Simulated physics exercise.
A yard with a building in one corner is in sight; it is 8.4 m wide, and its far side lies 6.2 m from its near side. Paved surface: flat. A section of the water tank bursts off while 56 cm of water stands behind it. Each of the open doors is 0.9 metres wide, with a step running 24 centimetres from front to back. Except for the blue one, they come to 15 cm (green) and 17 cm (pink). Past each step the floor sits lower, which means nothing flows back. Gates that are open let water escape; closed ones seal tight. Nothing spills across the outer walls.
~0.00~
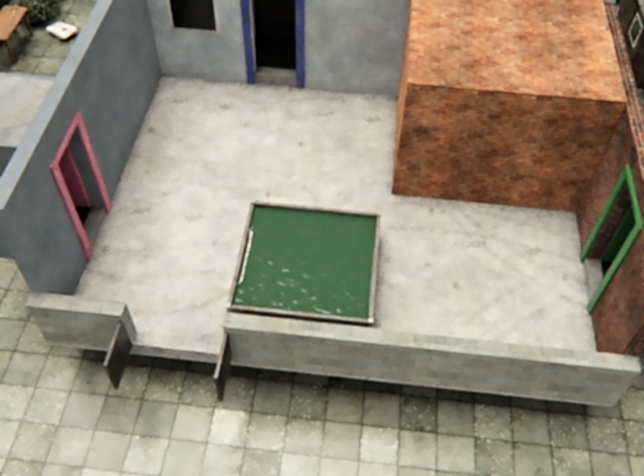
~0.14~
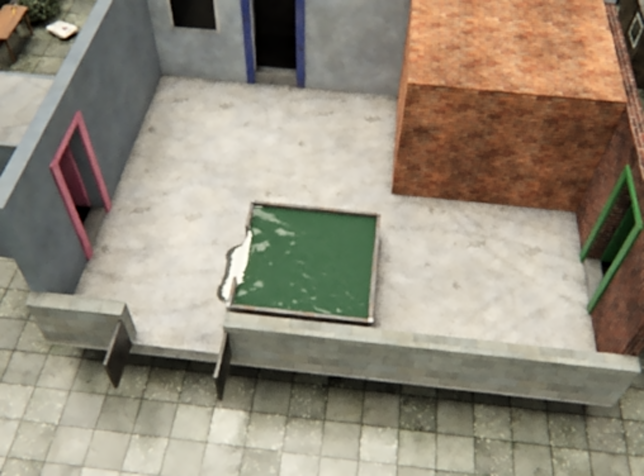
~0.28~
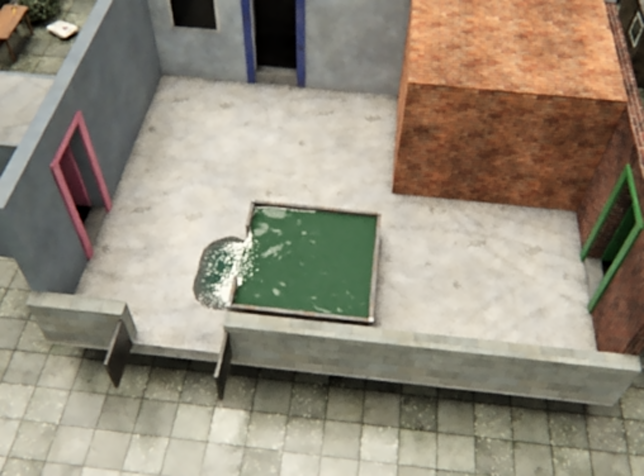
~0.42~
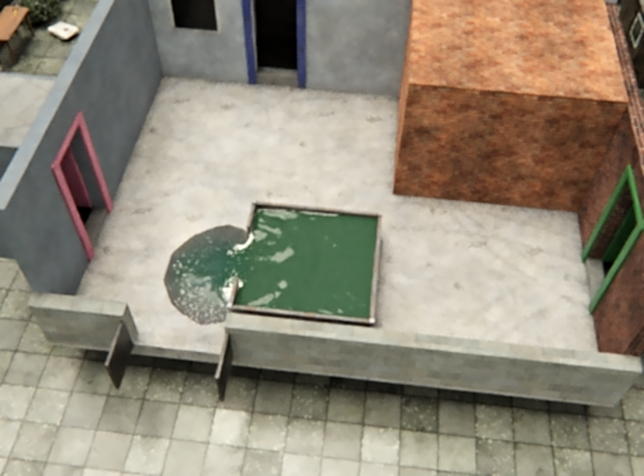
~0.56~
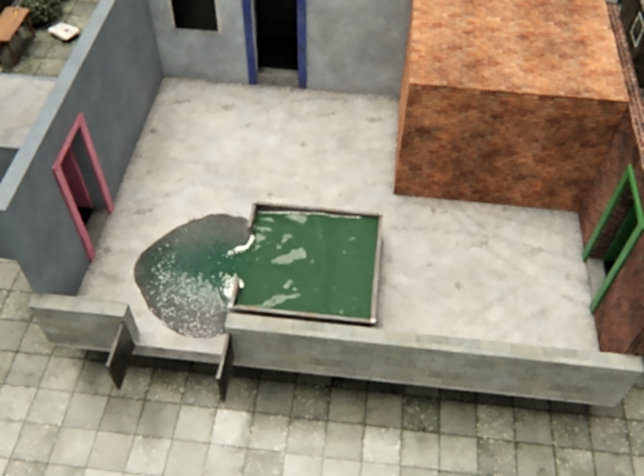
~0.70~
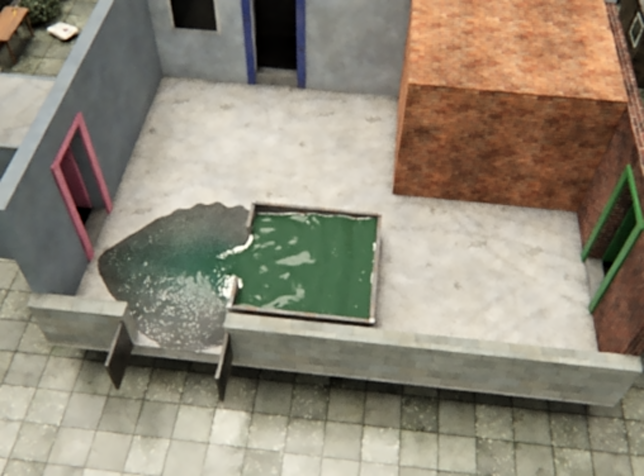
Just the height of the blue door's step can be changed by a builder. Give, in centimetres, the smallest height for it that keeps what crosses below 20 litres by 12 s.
Close to 6 cm is just enough.
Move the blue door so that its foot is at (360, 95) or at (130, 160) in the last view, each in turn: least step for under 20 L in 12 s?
Around 7.0 and 7.0 cm respectively.
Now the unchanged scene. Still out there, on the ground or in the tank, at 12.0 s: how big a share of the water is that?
Around 82 in a hundred parts remain.
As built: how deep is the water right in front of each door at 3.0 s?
In cm - green: 0, pink: 23, blue: 0.
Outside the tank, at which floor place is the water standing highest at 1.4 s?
Near (65, 323).
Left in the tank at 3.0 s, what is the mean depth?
Around 29 cm deep on average.
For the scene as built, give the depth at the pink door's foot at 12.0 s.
Some 6.0 cm.
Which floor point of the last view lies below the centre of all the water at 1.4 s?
The balance point sits at roughly (265, 277).
After 1.4 s water covers 20 % of the floor, deepest (40 cm) near (65, 323); it has not reached the blue door.
After 3.0 s water covers 30 % of the floor, deepest (24 cm) near (98, 327); it has not reached the blue door.
After 12.0 s water covers 75 % of the floor, deepest (10 cm) near (360, 228); 6 cm at the blue door, 0 litres in over its 26 cm step.
At the blue door as built, the water arrived by 4.1 s and peaked near 10 cm at 5.4 s.
Run again over the same 12 s with other heights there, 37 litres in over 4.5 cm, 6 litres over 7.5 cm. The limit of 20 litres is kept from about 6 cm up.
